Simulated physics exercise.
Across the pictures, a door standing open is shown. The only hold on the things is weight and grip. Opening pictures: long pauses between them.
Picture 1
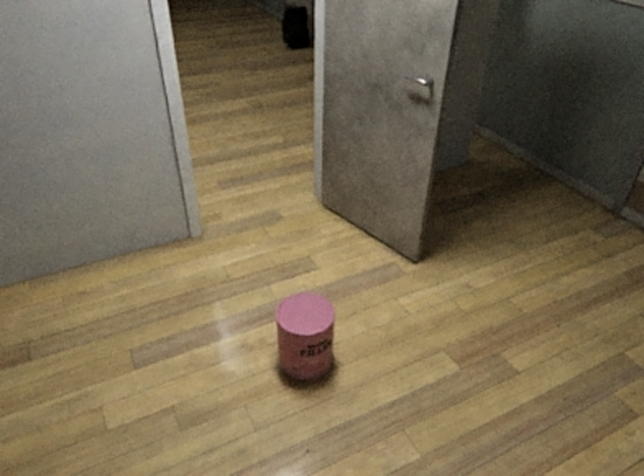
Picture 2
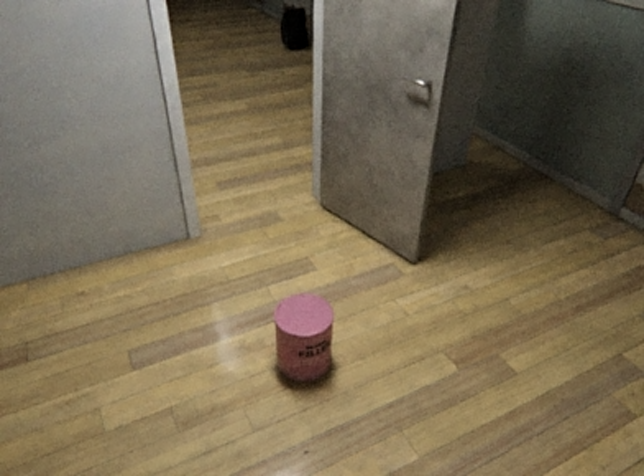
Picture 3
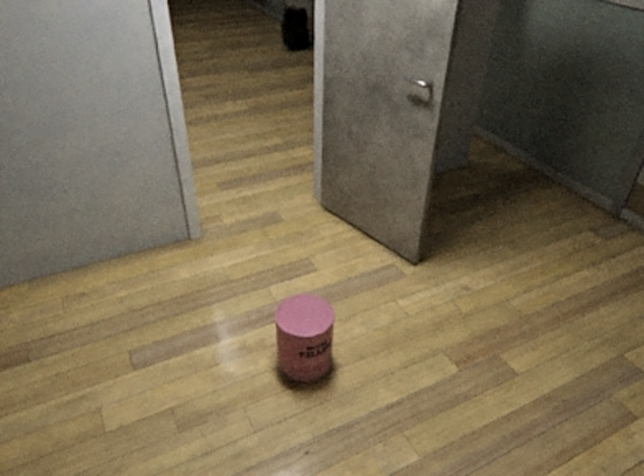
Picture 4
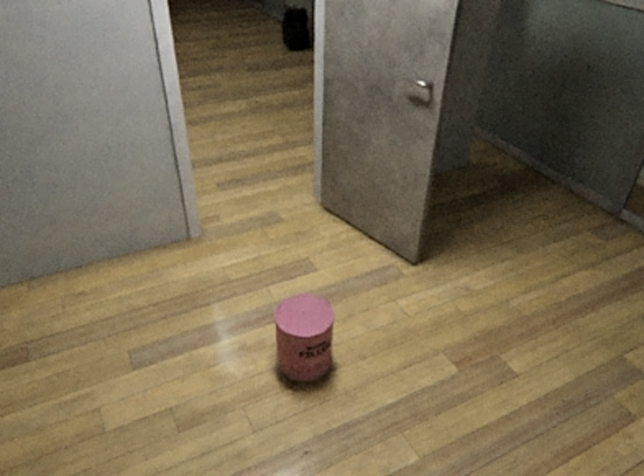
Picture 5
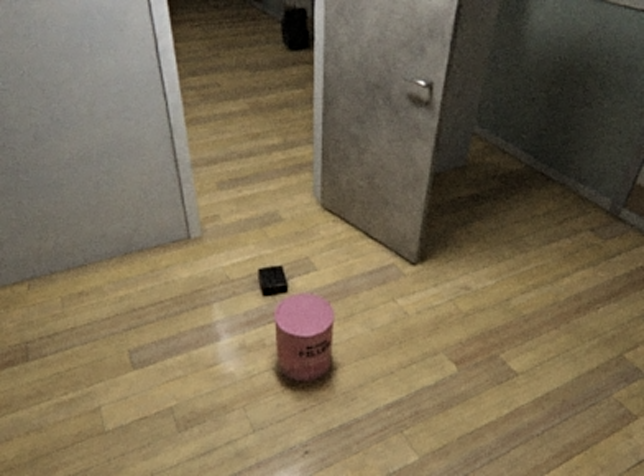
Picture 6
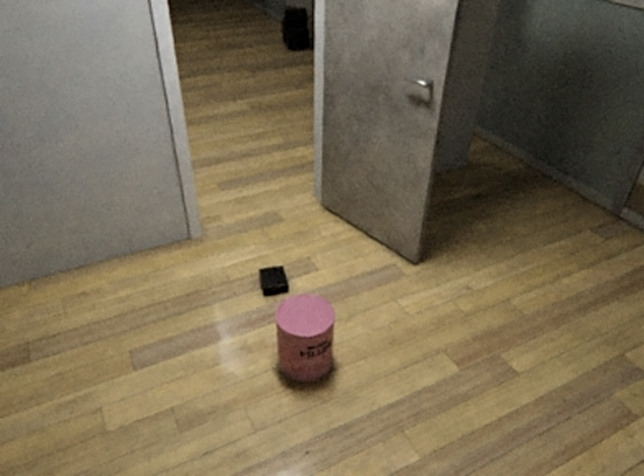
A small black box appears on the wooden floor just behind a pink pail, where at first there is only bare floor between the pail and an open doorway. The gray door stands wide open throughout, and the box and pail then sit still.
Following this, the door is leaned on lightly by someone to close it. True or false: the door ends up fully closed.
True.
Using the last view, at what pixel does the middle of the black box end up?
Near (246, 282).
Then, 0.60 s later than the last frame, door at 84°.
Then, 1.10 s later than the last frame, door at 52°.
Then, 1.30 s later than the last frame, door at 38°; black box moved about its own width near (251, 282).
Then, 1.60 s later than the last frame, door at 18°; black box moved about its own width near (246, 282).
When it is over, door at 0°; moved from the start, black box; pink pail as before. End places, in pixels of the last picture, black box near (246, 282).
